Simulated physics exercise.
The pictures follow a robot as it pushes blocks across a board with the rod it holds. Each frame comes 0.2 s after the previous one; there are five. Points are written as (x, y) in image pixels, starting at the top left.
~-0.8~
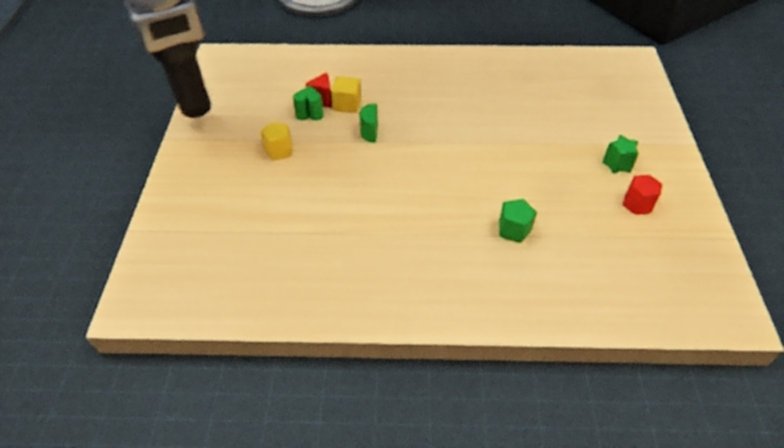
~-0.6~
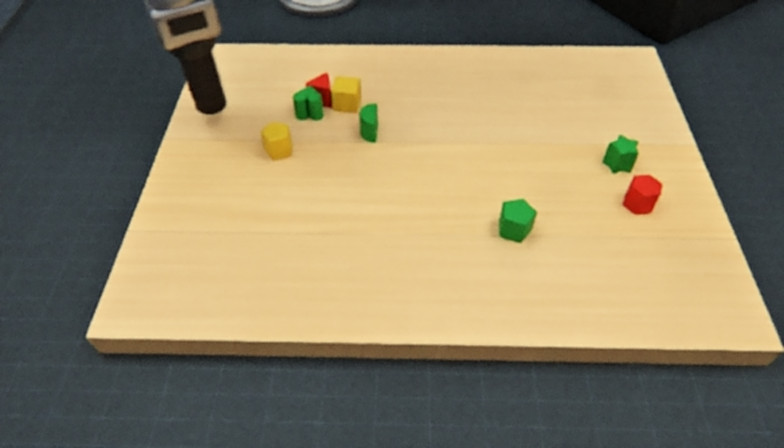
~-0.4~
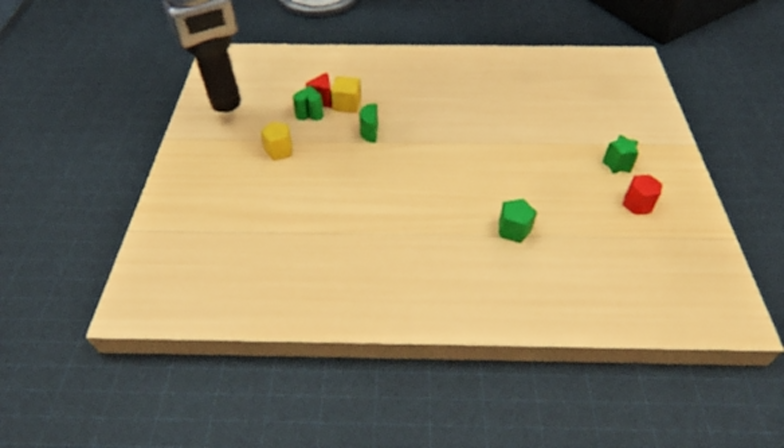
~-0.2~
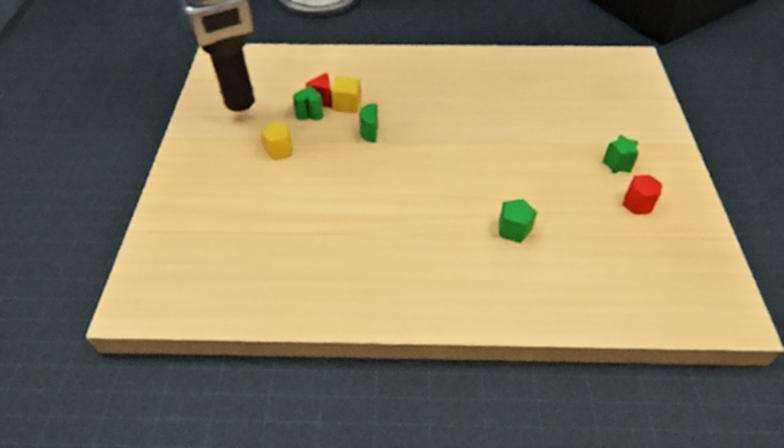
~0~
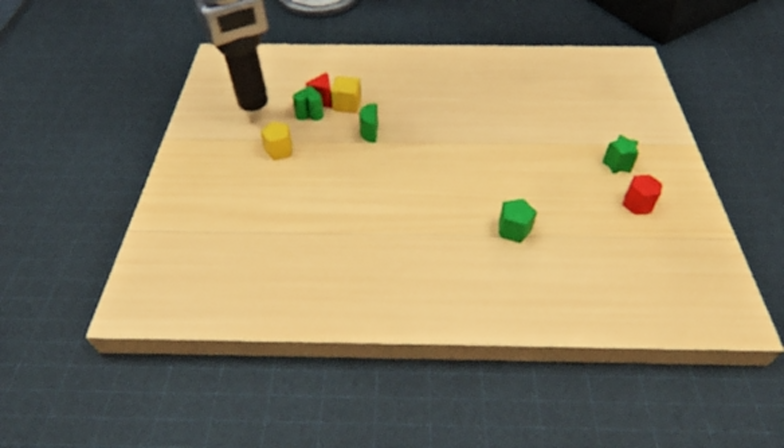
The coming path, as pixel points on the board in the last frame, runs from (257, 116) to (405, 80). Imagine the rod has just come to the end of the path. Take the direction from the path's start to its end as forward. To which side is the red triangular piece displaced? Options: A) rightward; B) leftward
B: Leftward.
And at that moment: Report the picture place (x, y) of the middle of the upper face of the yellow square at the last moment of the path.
It ends at (370, 86).
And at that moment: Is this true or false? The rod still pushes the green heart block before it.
The statement is incorrect.
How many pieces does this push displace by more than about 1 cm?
My best guess is that three blocks or more move over 1 cm.
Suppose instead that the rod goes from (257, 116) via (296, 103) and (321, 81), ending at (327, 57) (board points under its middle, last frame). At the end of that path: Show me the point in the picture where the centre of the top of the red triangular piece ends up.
I'd expect the centre of its top face to be at (340, 71).
On the path given first. One third of the way, rod (306, 88); green heart block (319, 96); red triangular piece (329, 76), turned 35° clockwise; yellow square (348, 84).
Two thirds of the way, rod (356, 76); green heart block (321, 96), turned 20° clockwise; red triangular piece (371, 58); yellow square (369, 85), turned 55° clockwise.
At the end, rod (405, 66); yellow pentagonal block still; green heart block (321, 96), turned 20° clockwise; red triangular piece (390, 48), turned 35° anticlockwise; yellow square (370, 86), turned 65° clockwise.
